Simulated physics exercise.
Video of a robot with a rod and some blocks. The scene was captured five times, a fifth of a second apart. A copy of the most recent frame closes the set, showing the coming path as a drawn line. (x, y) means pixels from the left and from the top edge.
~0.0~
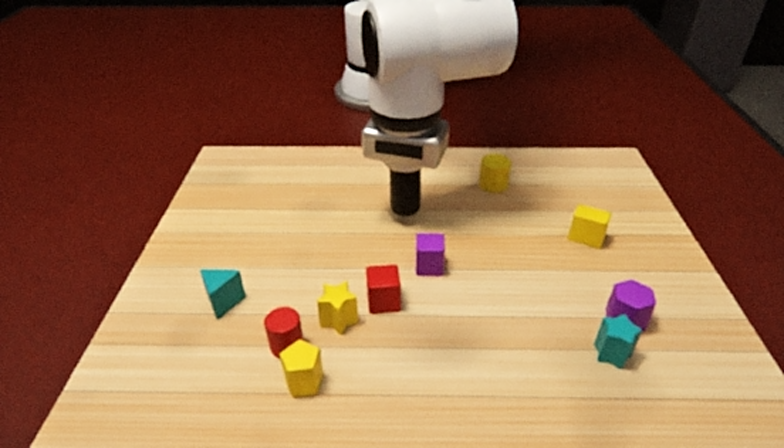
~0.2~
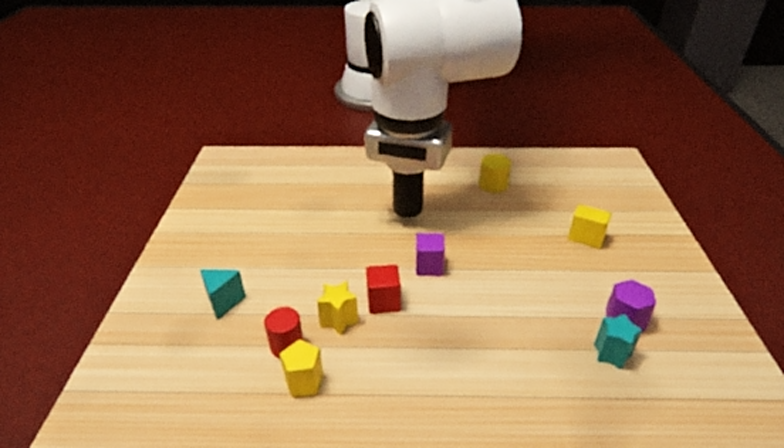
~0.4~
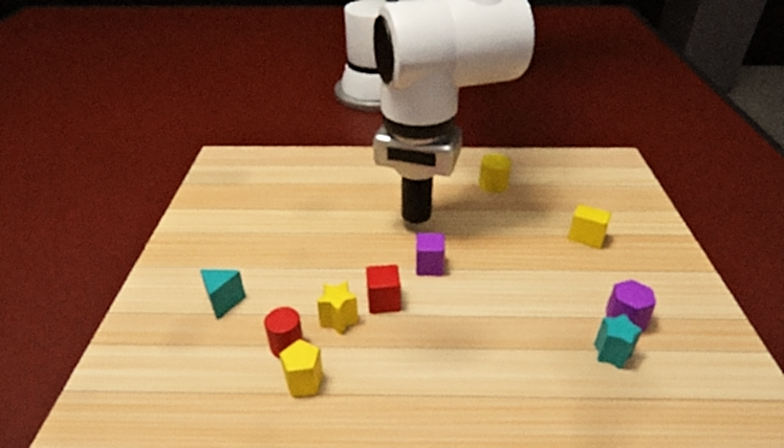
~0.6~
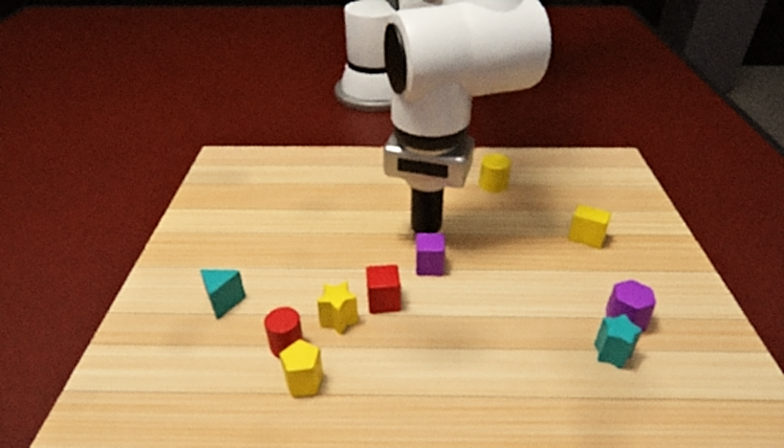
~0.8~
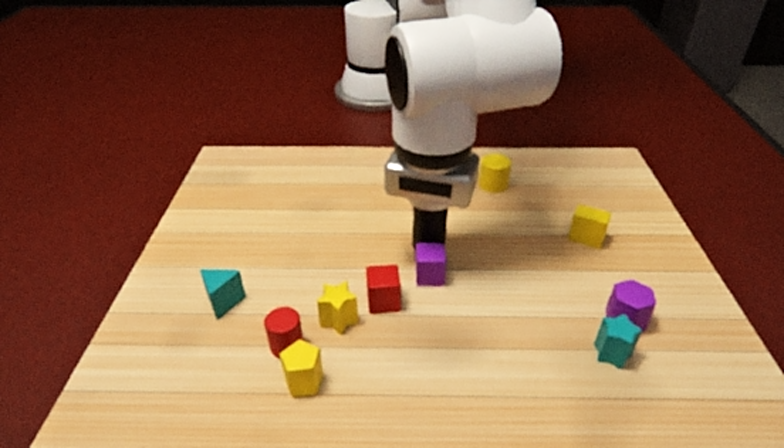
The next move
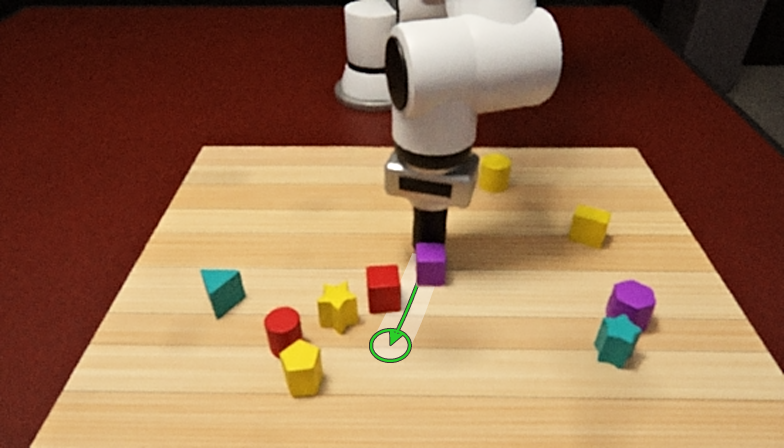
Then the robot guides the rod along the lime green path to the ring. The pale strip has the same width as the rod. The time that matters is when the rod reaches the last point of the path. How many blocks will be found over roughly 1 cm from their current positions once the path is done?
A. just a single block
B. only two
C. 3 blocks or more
That would be B.
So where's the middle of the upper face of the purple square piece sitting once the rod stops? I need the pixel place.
I'd guess (431, 316).
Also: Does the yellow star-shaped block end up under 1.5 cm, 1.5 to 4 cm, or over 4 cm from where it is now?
Once the path is done, the yellow star-shaped block lies within 1.5 cm of its present place.
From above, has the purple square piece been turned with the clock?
Answer: No.
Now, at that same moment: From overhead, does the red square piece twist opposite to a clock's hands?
No, that is not how it ends up.
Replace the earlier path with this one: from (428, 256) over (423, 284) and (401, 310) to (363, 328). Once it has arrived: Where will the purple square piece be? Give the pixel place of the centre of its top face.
Its top middle is near (426, 302).
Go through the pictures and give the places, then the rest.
In the first frame, tip of the rod at (405, 208), middles of tops, yellow star-shaped block at (336, 294), red square piece at (383, 275), purple square piece at (430, 241).
In the second frame, rod at (408, 210), nothing pushed.
In the third frame, rod at (416, 215), nothing pushed.
In the fourth frame, rod at (426, 227), nothing pushed.
In the fifth frame, rod at (429, 246), yellow star-shaped block at (336, 294), red square piece at (383, 275), purple square piece at (431, 251).
The line goes straight from (428, 256) to (390, 345).
The first path, step by step. One third of the way, rod at (418, 273); purple square piece at (428, 280), turned 25° anticlockwise.
Two thirds of the way, rod at (406, 302); red square piece at (371, 282), turned 20° clockwise; purple square piece at (428, 308), turned 50° anticlockwise.
At the end, rod at (390, 334); yellow star-shaped block unmoved; red square piece at (370, 283), turned 25° clockwise; purple square piece at (431, 316), turned 70° anticlockwise.
